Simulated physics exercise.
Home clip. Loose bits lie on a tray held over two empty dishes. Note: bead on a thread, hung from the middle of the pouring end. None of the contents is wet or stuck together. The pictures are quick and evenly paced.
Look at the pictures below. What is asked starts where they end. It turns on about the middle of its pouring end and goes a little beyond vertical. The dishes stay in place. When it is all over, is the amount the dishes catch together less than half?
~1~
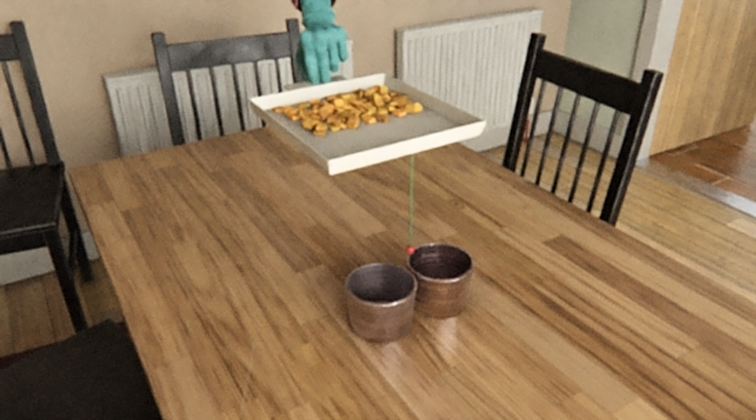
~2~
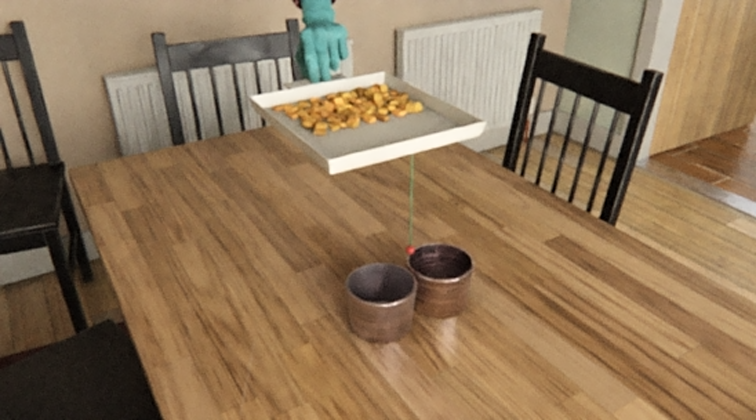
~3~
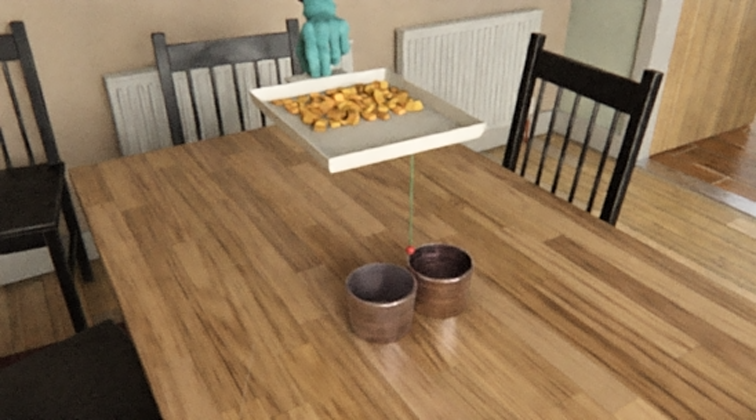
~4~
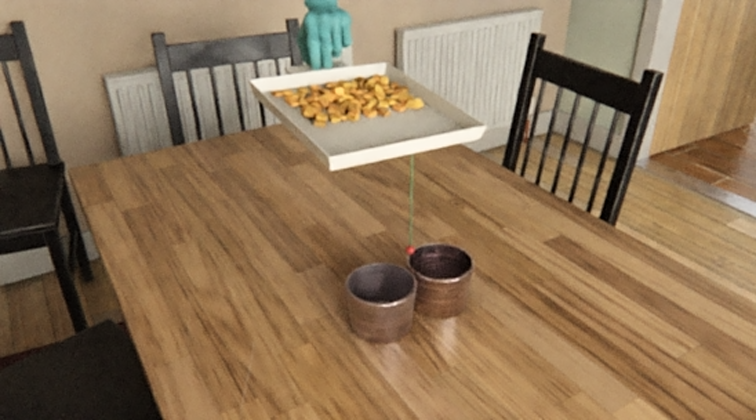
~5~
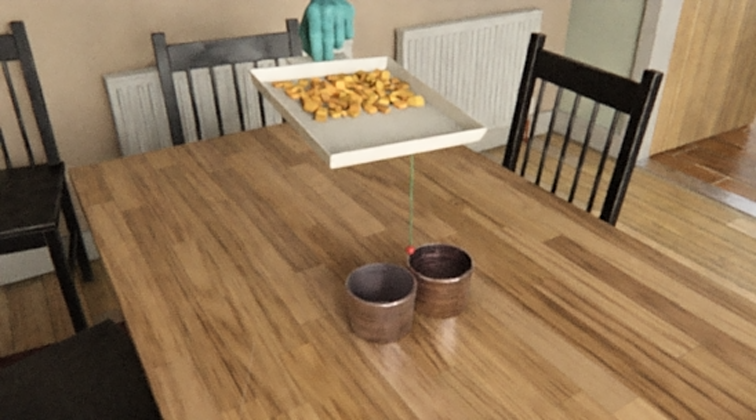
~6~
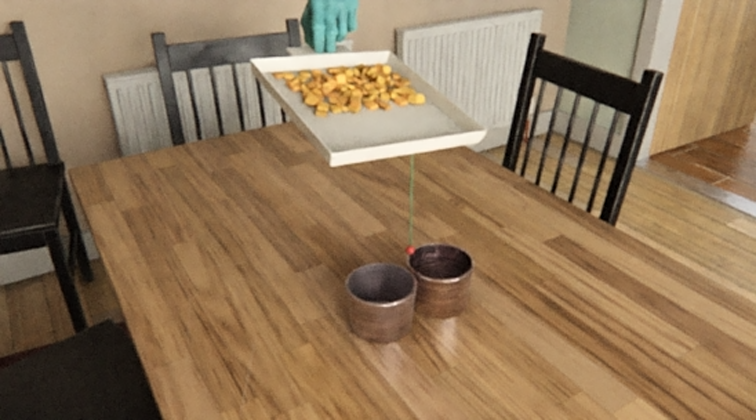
Yes, they hold less than half.
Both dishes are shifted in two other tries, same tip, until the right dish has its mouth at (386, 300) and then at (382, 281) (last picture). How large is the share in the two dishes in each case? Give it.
Roughly 0 % and 0 %.
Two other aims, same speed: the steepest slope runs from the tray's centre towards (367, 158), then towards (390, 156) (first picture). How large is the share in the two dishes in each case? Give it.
You'd see roughly 60 per cent the first time and 50 per cent the second.
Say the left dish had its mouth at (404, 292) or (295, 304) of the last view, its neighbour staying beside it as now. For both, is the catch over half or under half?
Place 1: Lower than half; place 2: Lower than half.
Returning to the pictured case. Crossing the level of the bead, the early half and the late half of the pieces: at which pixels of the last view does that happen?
Early half: (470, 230); late half: (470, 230).
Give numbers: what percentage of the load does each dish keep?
Left dish keeps 0 %, right dish keeps 30 %.
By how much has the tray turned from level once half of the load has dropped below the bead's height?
It is at around 105 degrees by then.
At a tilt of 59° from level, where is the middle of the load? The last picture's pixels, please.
The load is centred near (445, 134).
Shortly afterwards, tray tipped steeply; all but a few on the tray; only a few outside both; a little in the air.
Next, tray tipped right over; near two thirds on the tray; a little in the right dish; near a quarter outside both; a little in the air.
Some moments later, tray tipped past a quarter turn; near a third in the right dish; near two thirds outside both.
In the end, tray tipped past a quarter turn; none at all in the left dish; near a third in the right dish; near two thirds outside both.
